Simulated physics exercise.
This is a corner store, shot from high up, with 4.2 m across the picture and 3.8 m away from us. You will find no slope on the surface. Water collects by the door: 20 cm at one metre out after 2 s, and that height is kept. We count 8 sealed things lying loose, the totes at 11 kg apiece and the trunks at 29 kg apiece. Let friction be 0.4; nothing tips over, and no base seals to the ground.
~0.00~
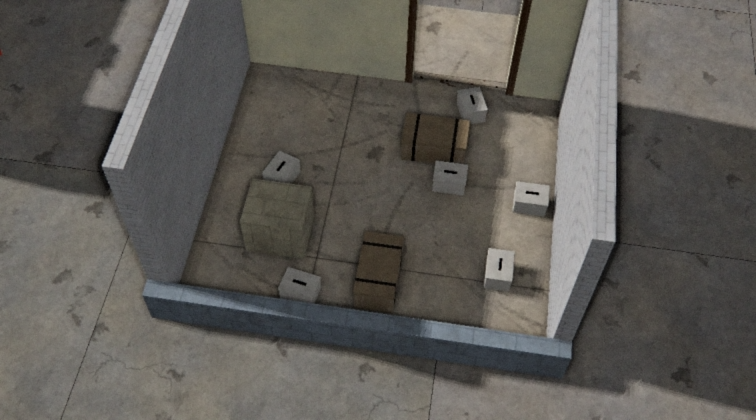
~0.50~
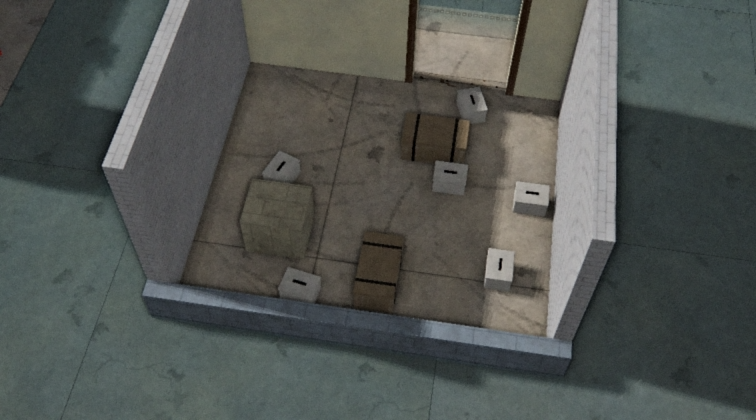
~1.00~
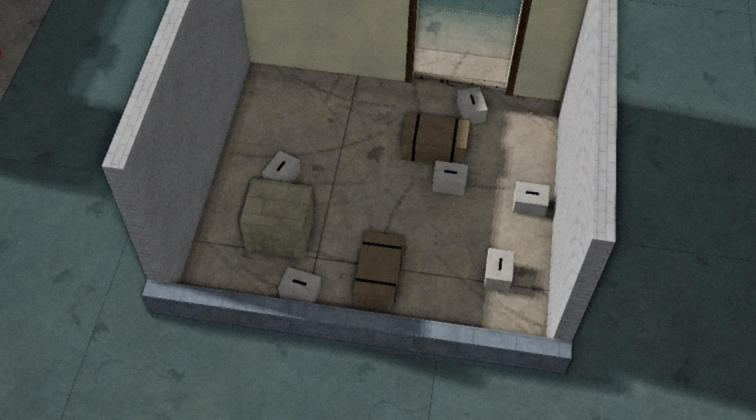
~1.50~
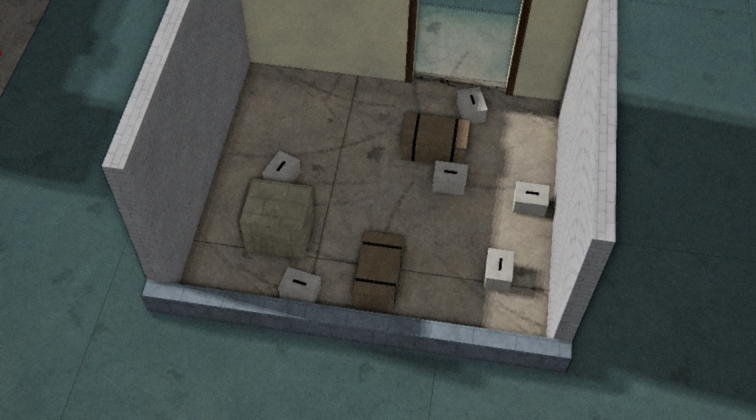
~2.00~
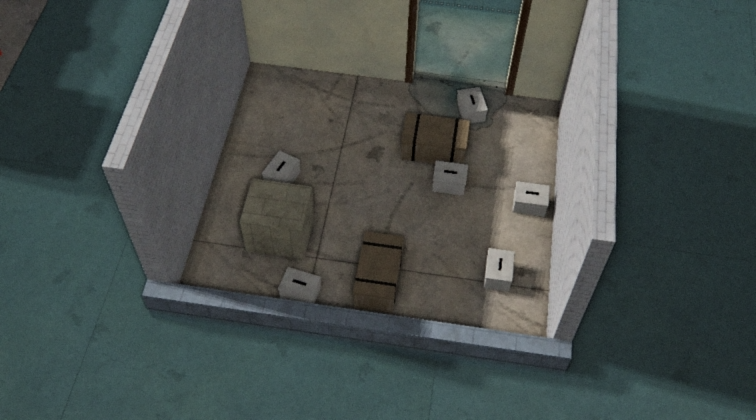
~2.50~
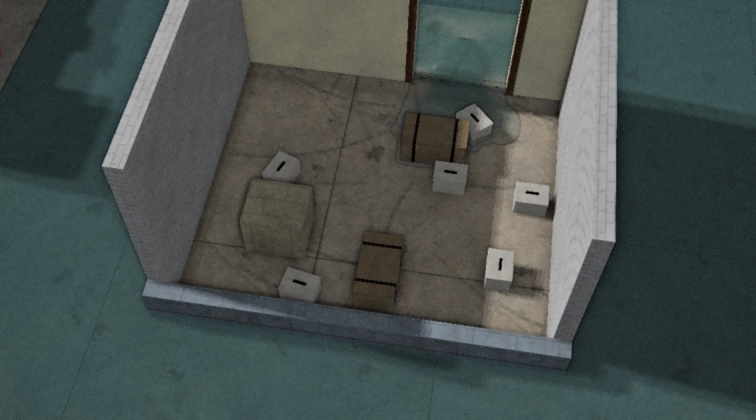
The video shows a small walled room from above, holding white boxes, brown trunks and a pale block, as teal water covers the ground outside, then enters through the back doorway and slightly shifts the nearest white box.
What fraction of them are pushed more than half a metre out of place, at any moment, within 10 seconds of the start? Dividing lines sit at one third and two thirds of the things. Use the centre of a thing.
My call: Two thirds or more of them.
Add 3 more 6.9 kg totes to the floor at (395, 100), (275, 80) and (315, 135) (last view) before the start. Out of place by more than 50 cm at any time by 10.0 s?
In order: Not as far; not as far; not as far.
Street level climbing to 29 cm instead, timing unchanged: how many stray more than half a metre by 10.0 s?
Count under that change: 8.
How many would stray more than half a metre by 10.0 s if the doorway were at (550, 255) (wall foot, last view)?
4.
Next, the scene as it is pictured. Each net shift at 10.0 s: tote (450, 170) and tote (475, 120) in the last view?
140 cm, 300 cm.
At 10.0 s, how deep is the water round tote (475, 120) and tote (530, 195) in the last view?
12 and 12 cm.
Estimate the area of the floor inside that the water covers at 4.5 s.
Some 9.5 m2.
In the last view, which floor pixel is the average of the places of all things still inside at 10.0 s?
Mean position: Approximately (335, 252).
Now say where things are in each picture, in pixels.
In the first frame, a tote at (473, 100) rests on the ground; a trunk at (436, 130), on the bottom; 0.0 m2 under water; 0 of 8 have shifted.
In the second frame, a tote at (473, 100) rests on the ground; a trunk at (436, 130) rests on the ground; 0.0 m2 under water; 0 of 8 have shifted.
In the third frame, a tote at (473, 100) rests on the ground; a trunk at (436, 130), on the bottom; 0.0 m2 under water; 0 of 8 have shifted.
In the fourth frame, a tote at (473, 100), on the bottom; a trunk at (436, 130) rests on the ground; 0.0 m2 under water; 0 of 8 have shifted.
In the fifth frame, a tote at (473, 100) rests on the ground; a trunk at (436, 130) rests on the ground; water covers 0.5 m2; 0 of 8 have shifted.
In the sixth frame, a tote at (475, 118), on the bottom, 31 cm from its start; a trunk at (436, 131), on the bottom; water covers 1.2 m2; 1 of 8 have shifted.
After 3.5 s 2 of 8 are over 50 cm from their spots; 0 afloat.
After 4.5 s 4 of 8 are over 50 cm from their spots; 1 afloat.
After 7.0 s 5 of 8 are over 50 cm from their spots; 3 afloat.
After 10.0 s 7 of 8 are over 50 cm from their spots, and 7 have been at some point; 7 afloat.
